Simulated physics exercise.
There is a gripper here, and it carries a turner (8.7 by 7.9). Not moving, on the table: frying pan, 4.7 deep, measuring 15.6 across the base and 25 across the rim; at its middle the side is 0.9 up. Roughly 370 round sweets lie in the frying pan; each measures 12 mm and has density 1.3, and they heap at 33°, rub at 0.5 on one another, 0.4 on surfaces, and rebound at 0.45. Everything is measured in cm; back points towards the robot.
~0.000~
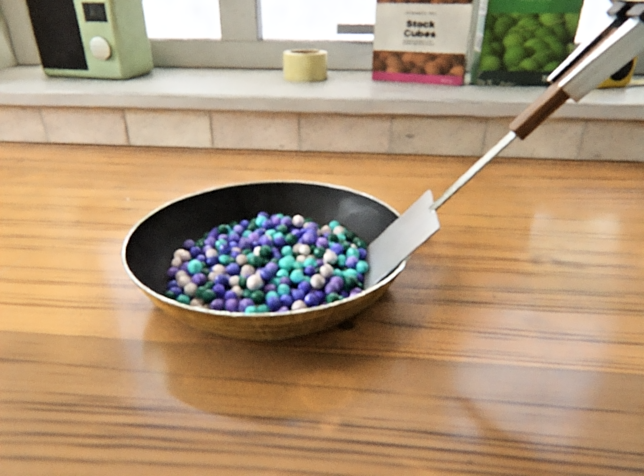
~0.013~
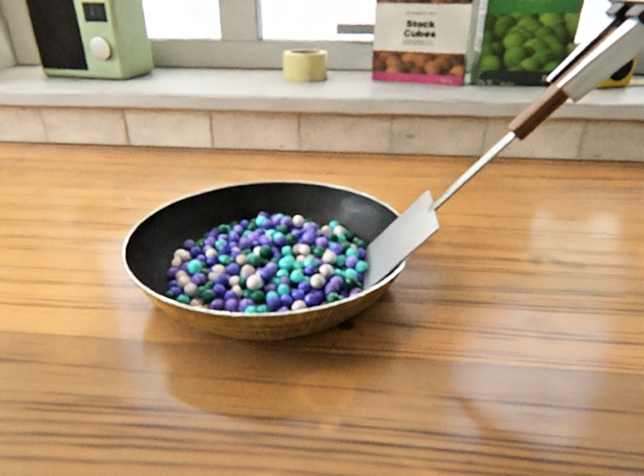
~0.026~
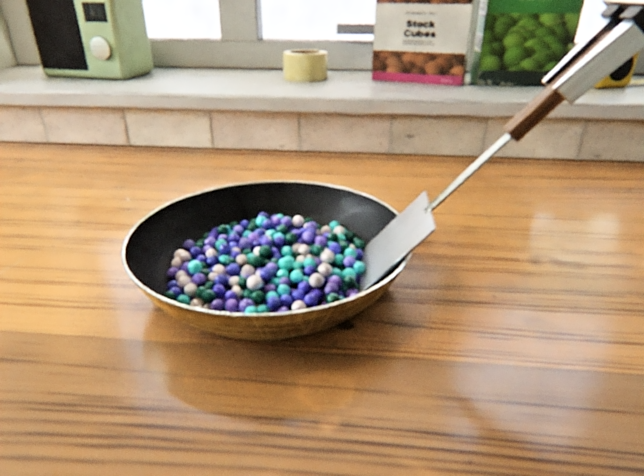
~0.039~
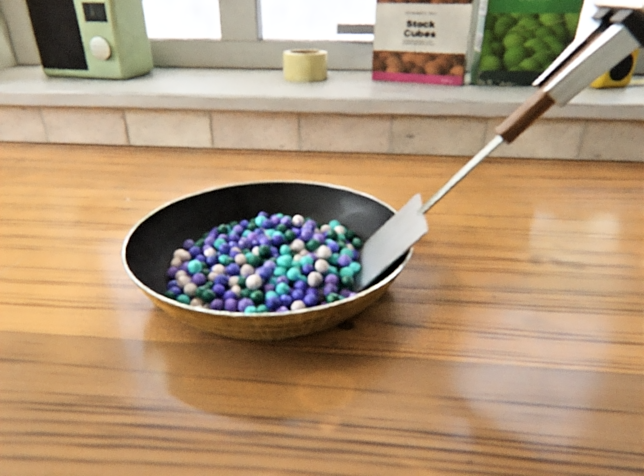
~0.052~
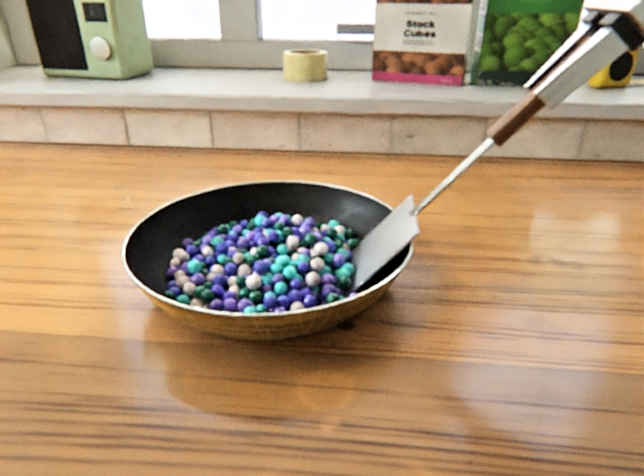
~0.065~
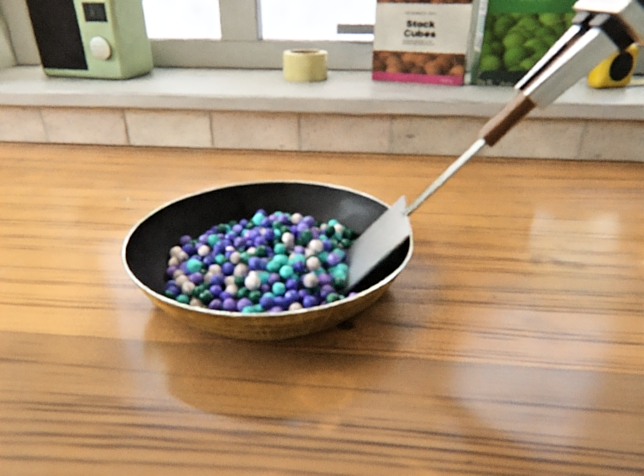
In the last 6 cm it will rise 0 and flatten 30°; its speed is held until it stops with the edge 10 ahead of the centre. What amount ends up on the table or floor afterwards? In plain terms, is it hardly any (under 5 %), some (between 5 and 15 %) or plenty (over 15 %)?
Some - between 5 and 15 %.
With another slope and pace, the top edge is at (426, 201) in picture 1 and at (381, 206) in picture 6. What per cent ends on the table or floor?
Some 20 per cent.
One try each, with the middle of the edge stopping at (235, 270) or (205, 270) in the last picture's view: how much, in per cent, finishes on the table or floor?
First try about 0 percent, second about 0 percent.
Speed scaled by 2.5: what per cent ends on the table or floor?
I'd put it at about 30 per cent.
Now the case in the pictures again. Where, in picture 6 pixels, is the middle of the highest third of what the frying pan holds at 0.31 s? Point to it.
(195, 243).
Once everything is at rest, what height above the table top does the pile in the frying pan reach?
About 6.5 cm above the table.
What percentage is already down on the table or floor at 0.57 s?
Estimate: About 10 percent.
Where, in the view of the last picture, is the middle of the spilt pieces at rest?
The centre sits at roughly (108, 266).
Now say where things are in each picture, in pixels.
The turner top edge at (434, 207), sloping 50°; upper third of the load around (273, 254), from x 170 to 360, top at y 220; 371 in the frying pan, in the first frame.
The turner top edge at (434, 208), sloping 50°; upper third of the load around (273, 254), from x 170 to 360, top at y 220, in the second frame.
The turner top edge at (430, 209), sloping 50°; upper third of the load around (277, 254), from x 170 to 360, top at y 220, in the third frame.
The turner top edge at (423, 211), sloping 50°; upper third of the load around (278, 254), from x 170 to 355, top at y 220, in the fourth frame.
The turner top edge at (415, 212), sloping 50°; upper third of the load around (279, 253), from x 170 to 355, top at y 215, in the fifth frame.
The turner top edge at (407, 213), sloping 50°; upper third of the load around (277, 252), from x 170 to 355, top at y 215; 371 in the frying pan, in the sixth frame.
After 0.19 s, sloping 50°, highest piece 5 above the table; 371 in the frying pan.
After 0.31 s, sloping 40°, highest piece 5 above the table; 371 in the frying pan.
After 0.57 s, sloping 20°, highest piece 7 above the table; 333 in the frying pan, 35 on the table or floor, 3 on the blade or in flight.
After 1.62 s, sloping 20°, highest piece 6 above the table; 332 in the frying pan, 39 on the table or floor.
In the end, 332 in the frying pan, 39 on the table or floor. That is 11 % on the table or floor.
